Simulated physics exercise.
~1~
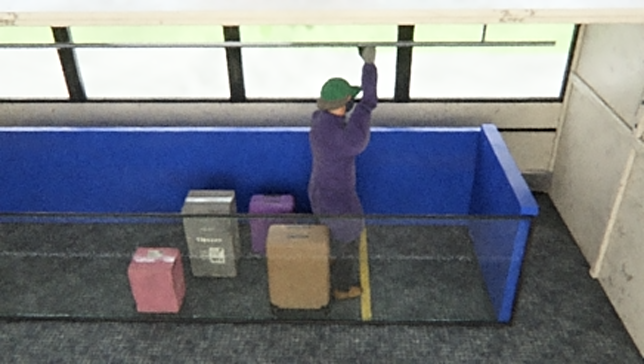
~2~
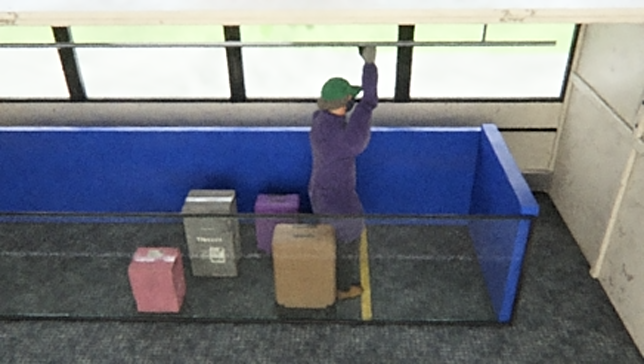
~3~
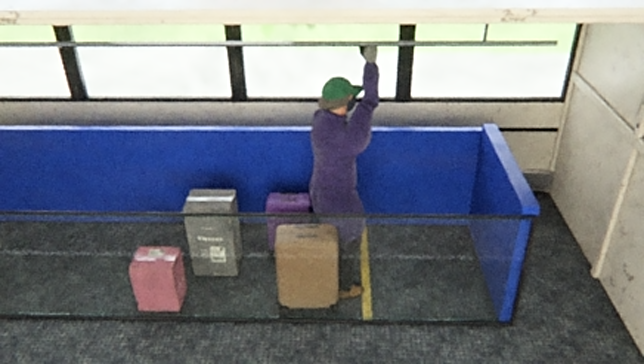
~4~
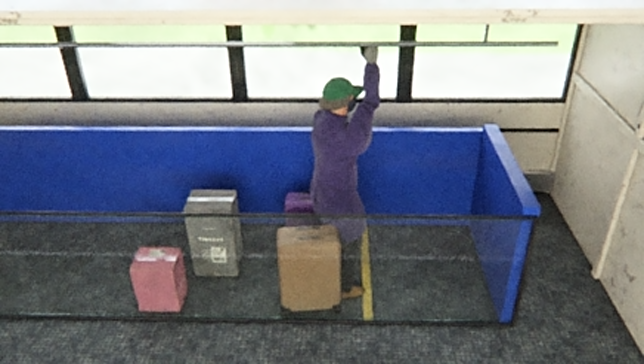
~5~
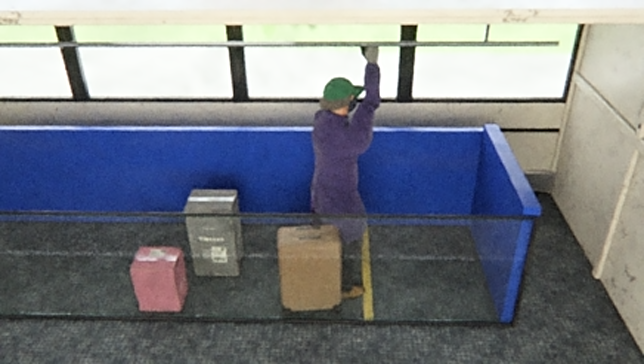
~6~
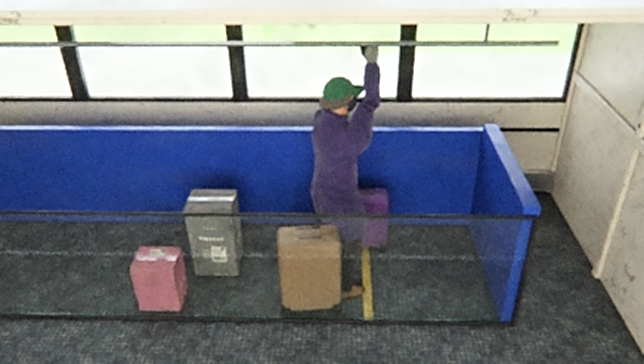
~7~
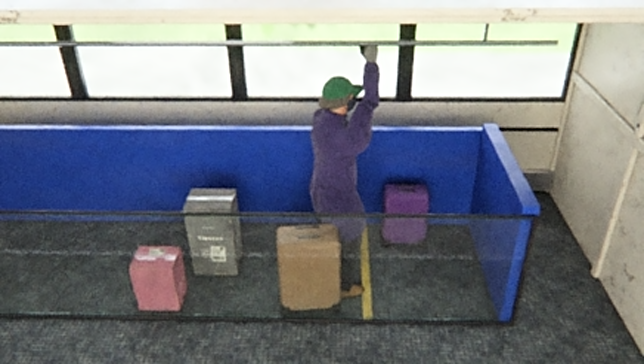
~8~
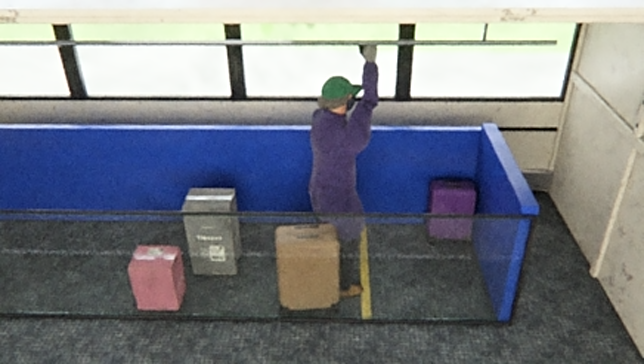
On board a shuttle, a passenger in a green cap held an overhead rail while a small purple case rolled right, passed behind them and crossed the yellow line, as the brown case edged right and stopped short of it.
